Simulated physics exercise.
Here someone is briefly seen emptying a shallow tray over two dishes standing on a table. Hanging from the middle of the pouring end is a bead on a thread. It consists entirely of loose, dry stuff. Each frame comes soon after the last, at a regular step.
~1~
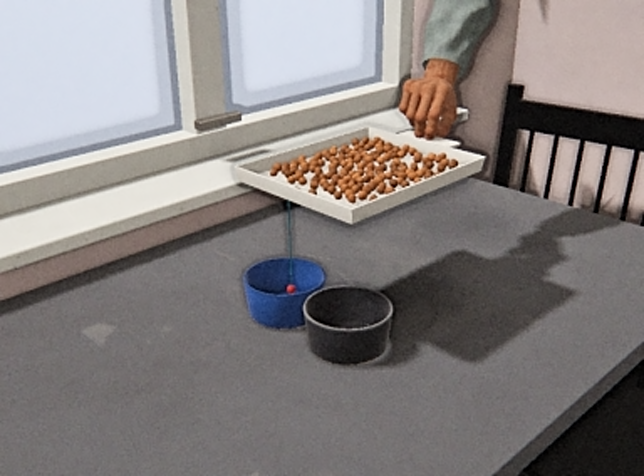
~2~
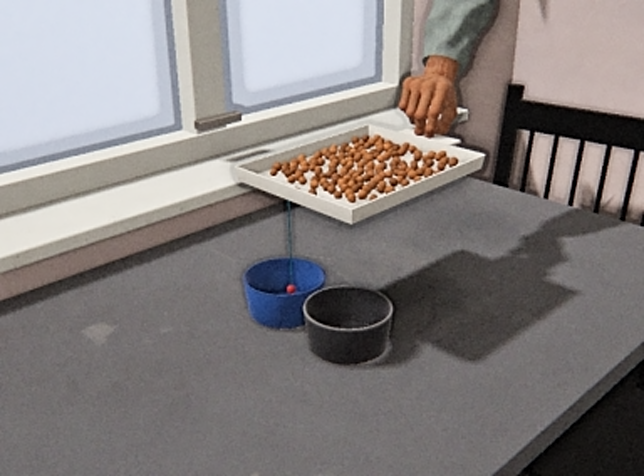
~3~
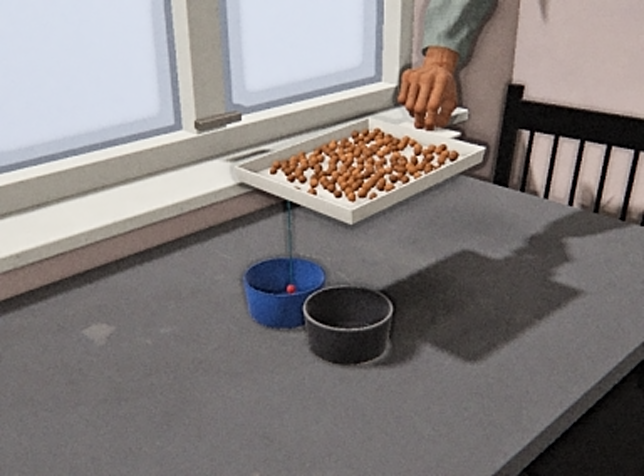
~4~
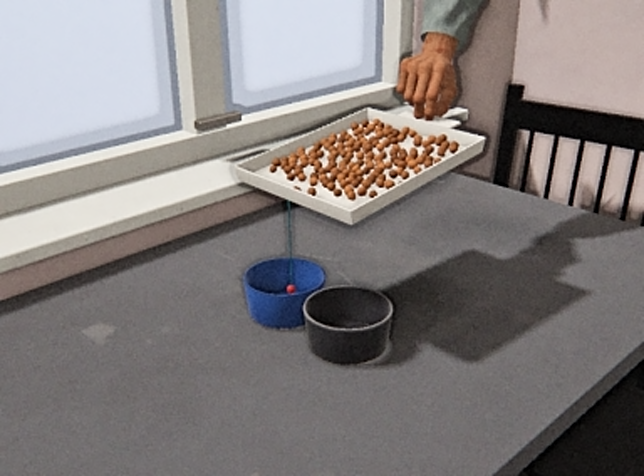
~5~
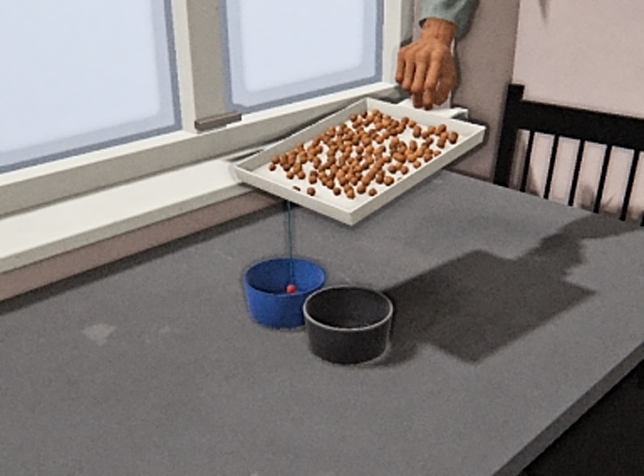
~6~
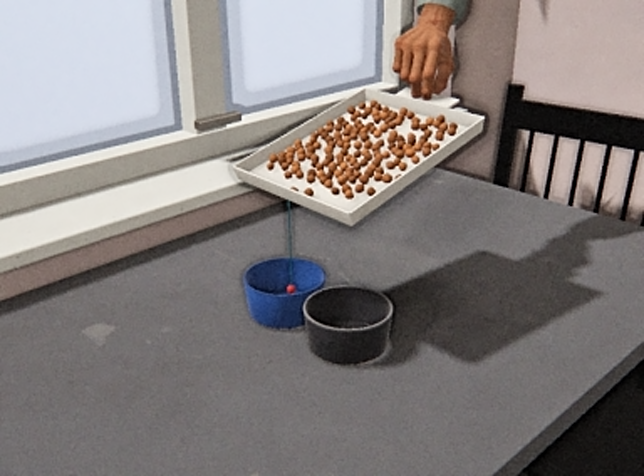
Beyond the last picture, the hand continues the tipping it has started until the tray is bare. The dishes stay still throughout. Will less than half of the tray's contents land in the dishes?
Pretty clear the dishes gather a lesser part of what falls.
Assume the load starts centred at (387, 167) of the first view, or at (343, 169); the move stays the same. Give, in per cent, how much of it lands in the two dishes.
Try 1: 0 %; try 2: 0 %.
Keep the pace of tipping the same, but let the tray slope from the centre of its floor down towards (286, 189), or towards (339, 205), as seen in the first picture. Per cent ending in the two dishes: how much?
For the first it's near 0 %, for the second near 20 %.
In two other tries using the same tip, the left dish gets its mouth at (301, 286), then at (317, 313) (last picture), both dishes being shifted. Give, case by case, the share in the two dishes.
In turn 0 and 20 in a hundred.
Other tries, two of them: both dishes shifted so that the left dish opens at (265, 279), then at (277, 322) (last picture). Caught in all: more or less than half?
Taking the places in turn, it's shy of half and then past half.
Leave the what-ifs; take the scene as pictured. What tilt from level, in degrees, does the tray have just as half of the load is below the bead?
It has tipped about 105 degrees.
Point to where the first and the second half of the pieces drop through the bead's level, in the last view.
Near (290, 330) and later near (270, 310).
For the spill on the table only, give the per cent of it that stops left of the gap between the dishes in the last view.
Reading: Around 80 %.
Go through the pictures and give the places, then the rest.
Corners of the pouring end (238, 166) and (352, 208), level; middle of the load (361, 166), hazelnuts; left dish (255, 304); right dish (317, 339); bead on its thread (291, 289), in the first picture.
Corners of the pouring end (238, 166) and (352, 208), level; middle of the load (361, 165), in the second picture.
Corners of the pouring end (238, 166) and (351, 208), tipped barely, level across its low end; middle of the load (361, 161), in the third picture.
Corners of the pouring end (237, 166) and (350, 209), tipped a little, level across its low end; middle of the load (361, 155), in the fourth picture.
Corners of the pouring end (236, 166) and (350, 210), tipped a little, level across its low end; middle of the load (360, 150), in the fifth picture.
Corners of the pouring end (235, 166) and (349, 211), tipped a little, level across its low end; middle of the load (358, 145); left dish (255, 304); right dish (317, 339), in the sixth picture.
Just after the last frame, tray tipped steeply; almost all on the tray; just a few in the air.
A moment on, tray tipped right over; roughly two thirds on the tray; about a tenth outside both; roughly a quarter in the air.
Further on, tray tipped past a quarter turn; every one outside both.
When it is over, tray tipped past a quarter turn; not one in the right dish; not one in the left dish; every one outside both.
